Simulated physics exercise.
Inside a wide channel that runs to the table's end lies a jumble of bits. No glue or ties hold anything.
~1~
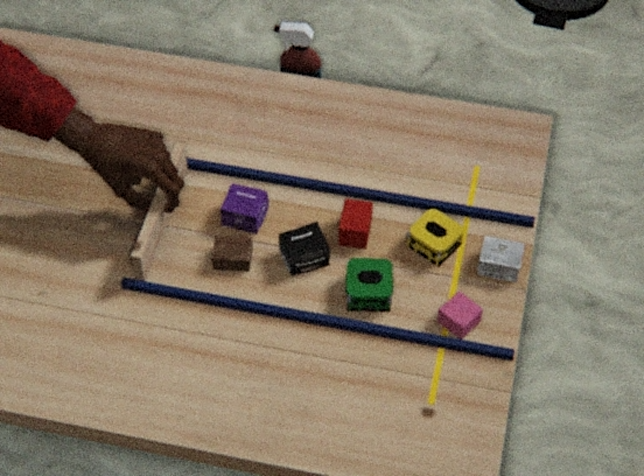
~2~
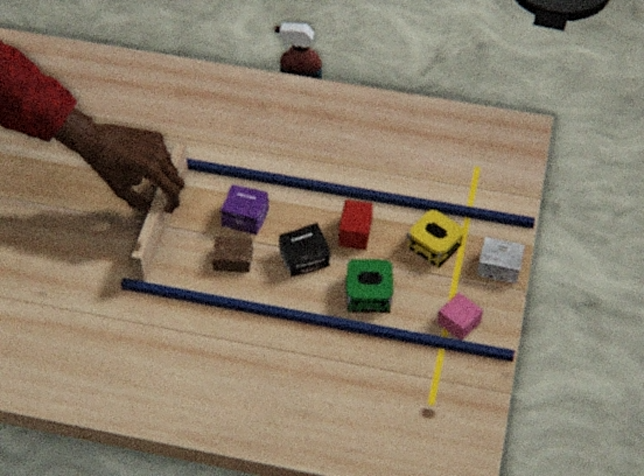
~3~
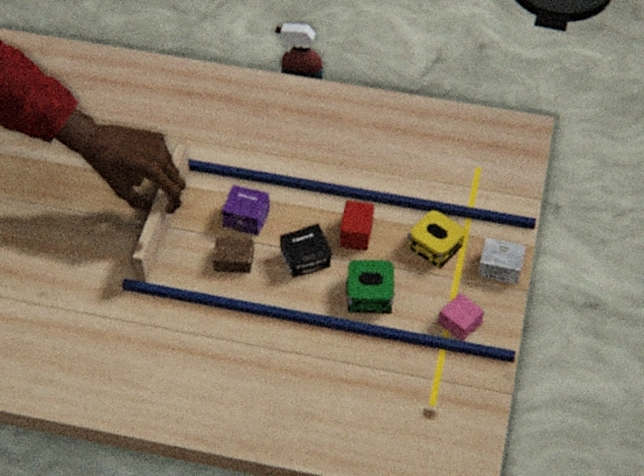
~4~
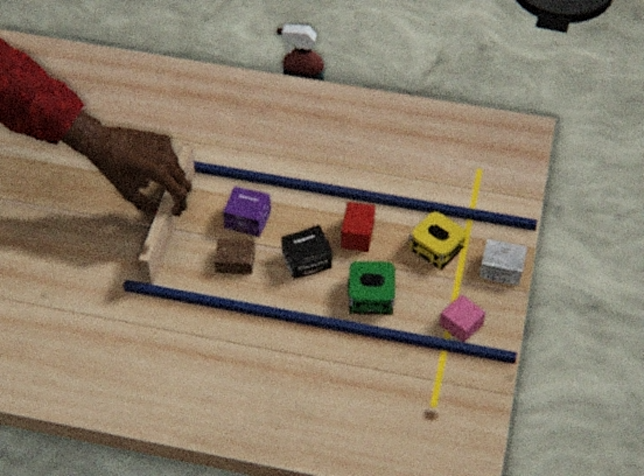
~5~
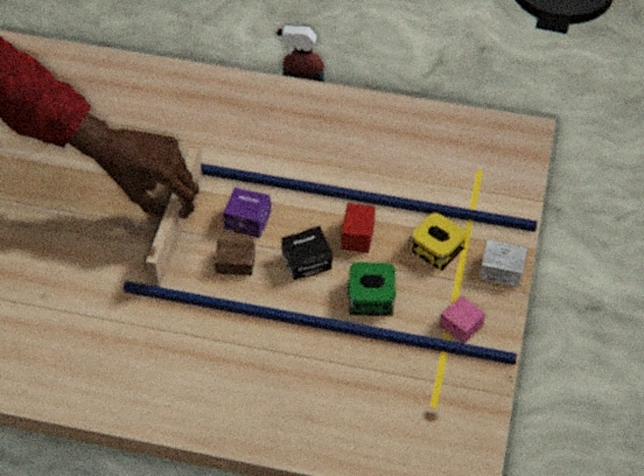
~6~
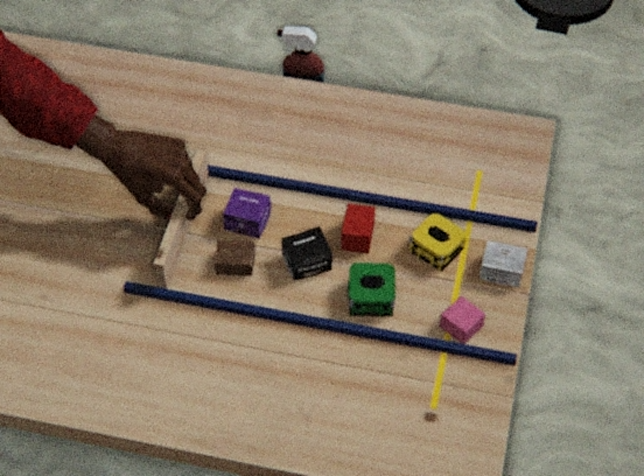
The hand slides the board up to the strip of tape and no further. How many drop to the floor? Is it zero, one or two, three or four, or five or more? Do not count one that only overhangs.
Spilled: More than two, under five.
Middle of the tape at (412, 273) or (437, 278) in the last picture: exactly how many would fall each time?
Per try: 1; 2.
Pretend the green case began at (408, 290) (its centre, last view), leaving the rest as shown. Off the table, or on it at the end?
Well, the green case keeps its place.
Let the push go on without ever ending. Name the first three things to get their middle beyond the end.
It goes the white box, followed by the pink block, and then the yellow case.
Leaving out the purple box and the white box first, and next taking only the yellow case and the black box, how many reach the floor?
Fallen: 1 in the first try, 2 in the other.
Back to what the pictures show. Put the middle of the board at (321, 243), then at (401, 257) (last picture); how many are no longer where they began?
First 5, then 8.
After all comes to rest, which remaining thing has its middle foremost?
Closest in the end is the green case.
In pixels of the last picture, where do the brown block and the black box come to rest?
About (472, 309), and about (509, 281).
Soon after, none off yet; white box at rest near (503, 264); pink block at rest near (462, 320); yellow case at rest near (438, 242).
After that, none off yet; white box at rest near (503, 264); pink block at rest near (462, 320); yellow case moving near (443, 244).
And then, none off yet; white box tilting well over near (547, 292); pink block displaced about its own width near (510, 328); yellow case displaced well along near (512, 261).
In the end, the number that fall off is three or four; gone, yellow case, pink block and white box.
